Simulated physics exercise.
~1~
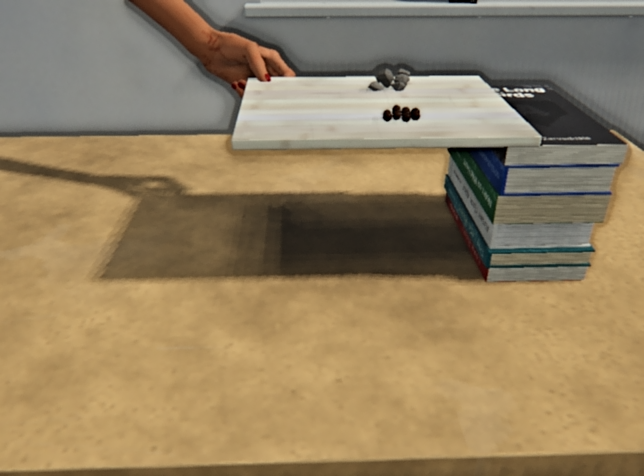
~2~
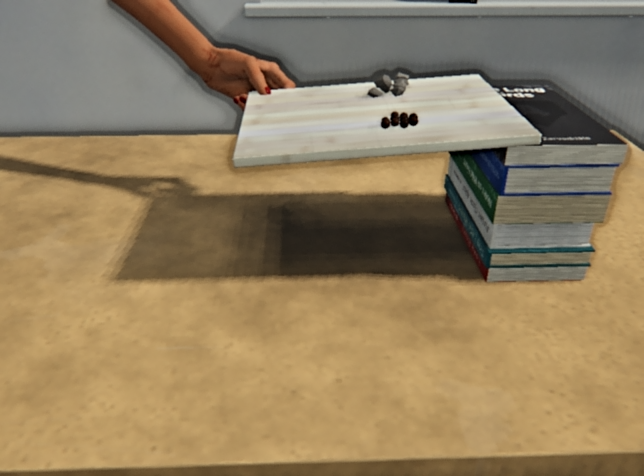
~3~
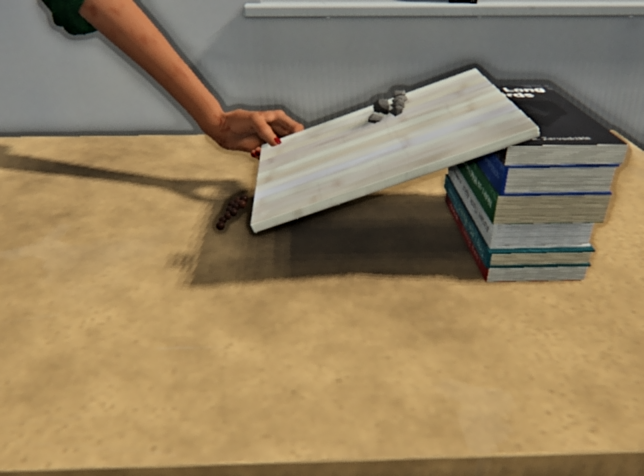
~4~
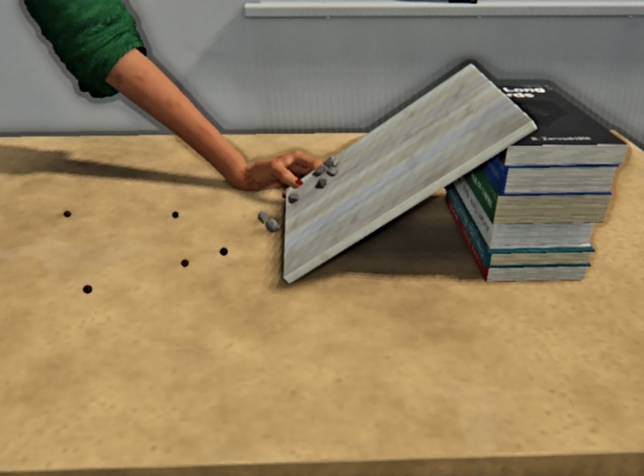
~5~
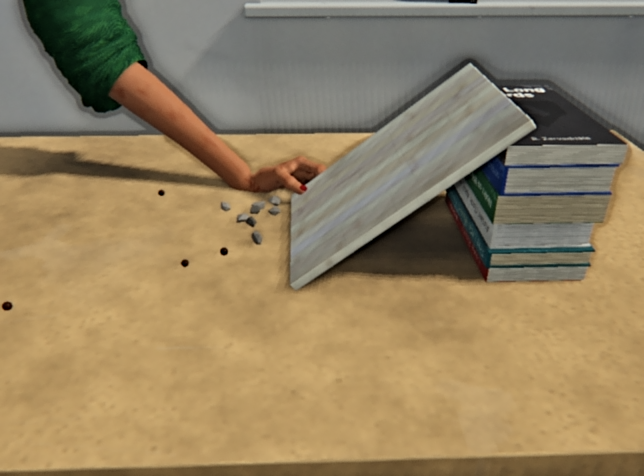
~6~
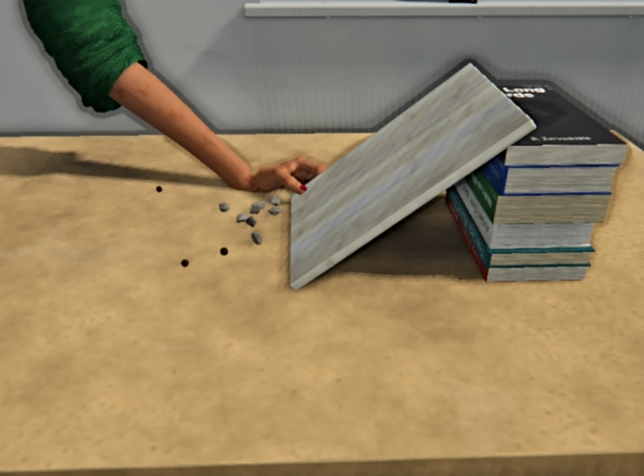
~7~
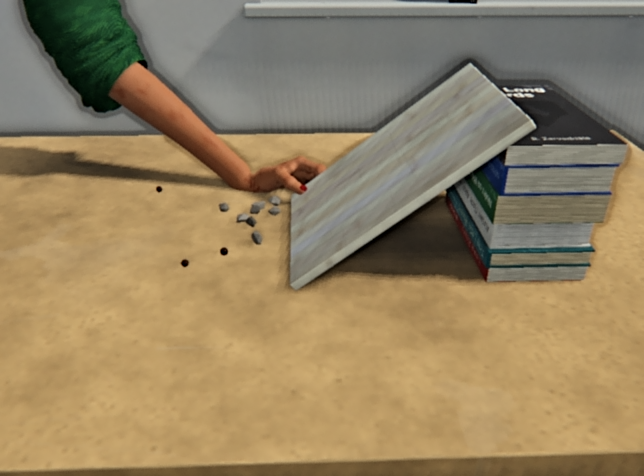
In this clip, a hand lowers the left end of a board propped on stacked books, and small dark pieces slide off first and scatter leftward, some leaving view. Grey pebbles follow, settling near the board's foot, while three dark pieces remain visible.
